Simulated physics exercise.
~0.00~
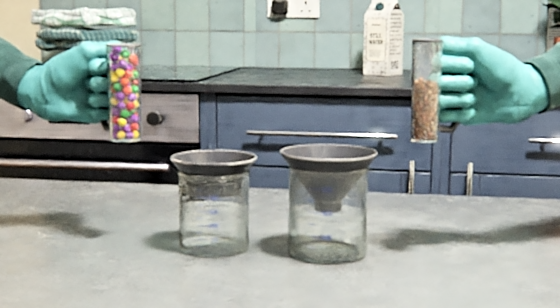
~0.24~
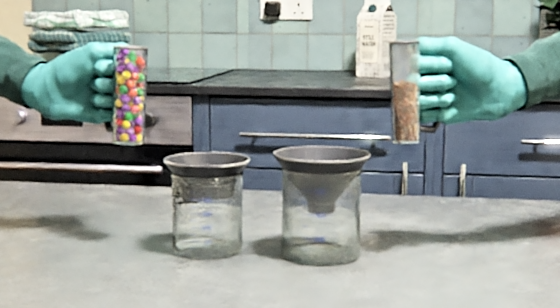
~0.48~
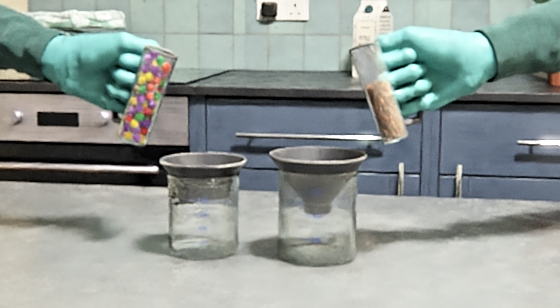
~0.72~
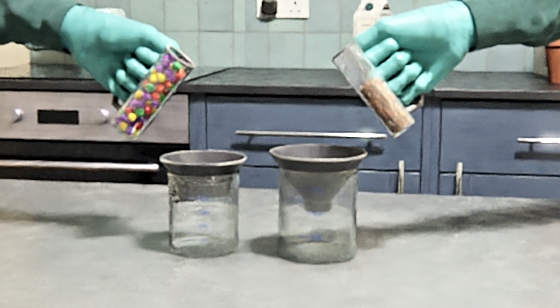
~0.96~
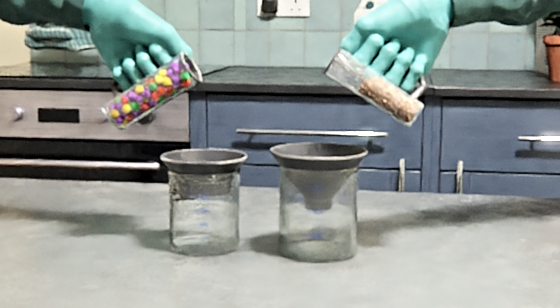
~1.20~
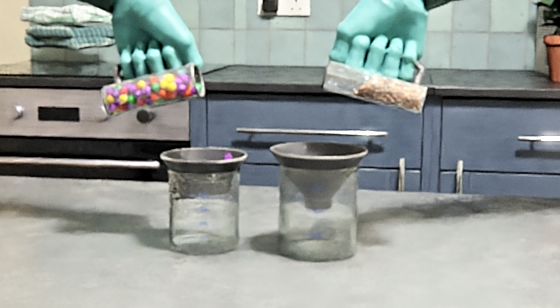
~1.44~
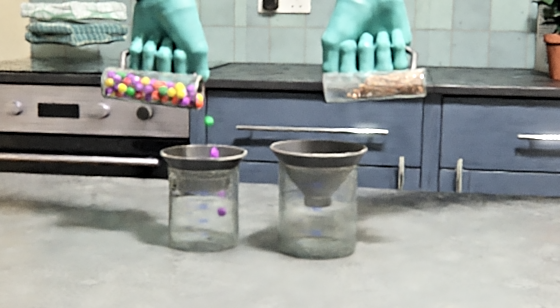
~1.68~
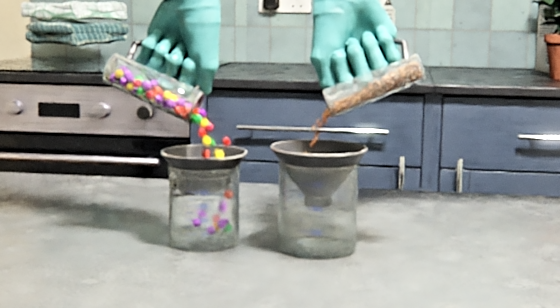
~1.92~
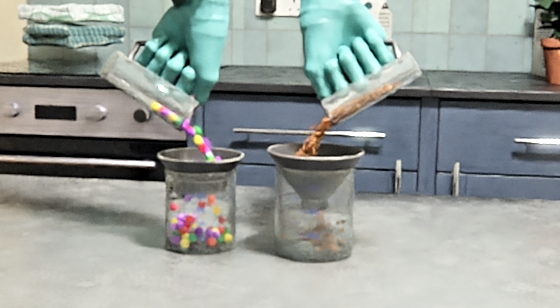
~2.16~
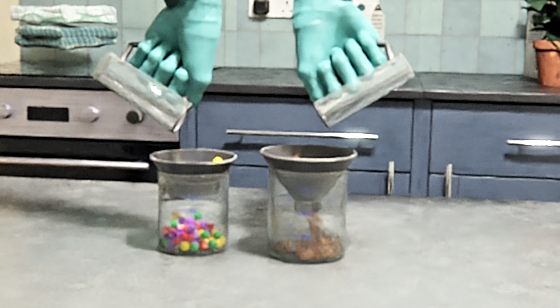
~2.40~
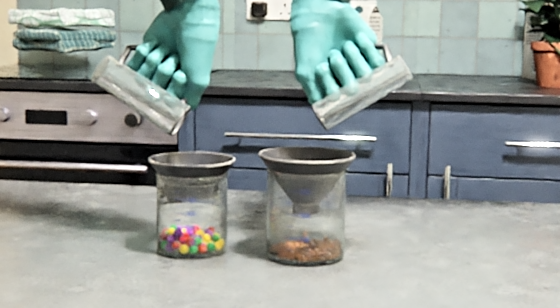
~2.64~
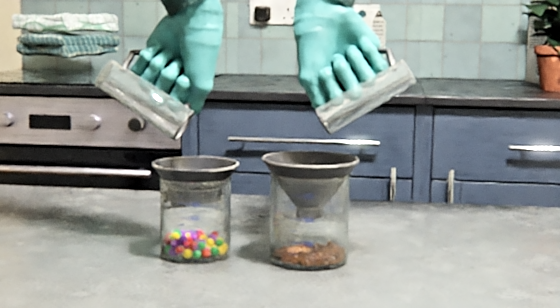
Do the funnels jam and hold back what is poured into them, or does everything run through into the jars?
Everything runs through on both sides. The colourful beads end up in the left jar and the brown grains in the right jar, with neither funnel jamming.
Green-gloved hands tipping colourful beads and brown grains from clear cups through two funnels, both loads ending down in the jars.
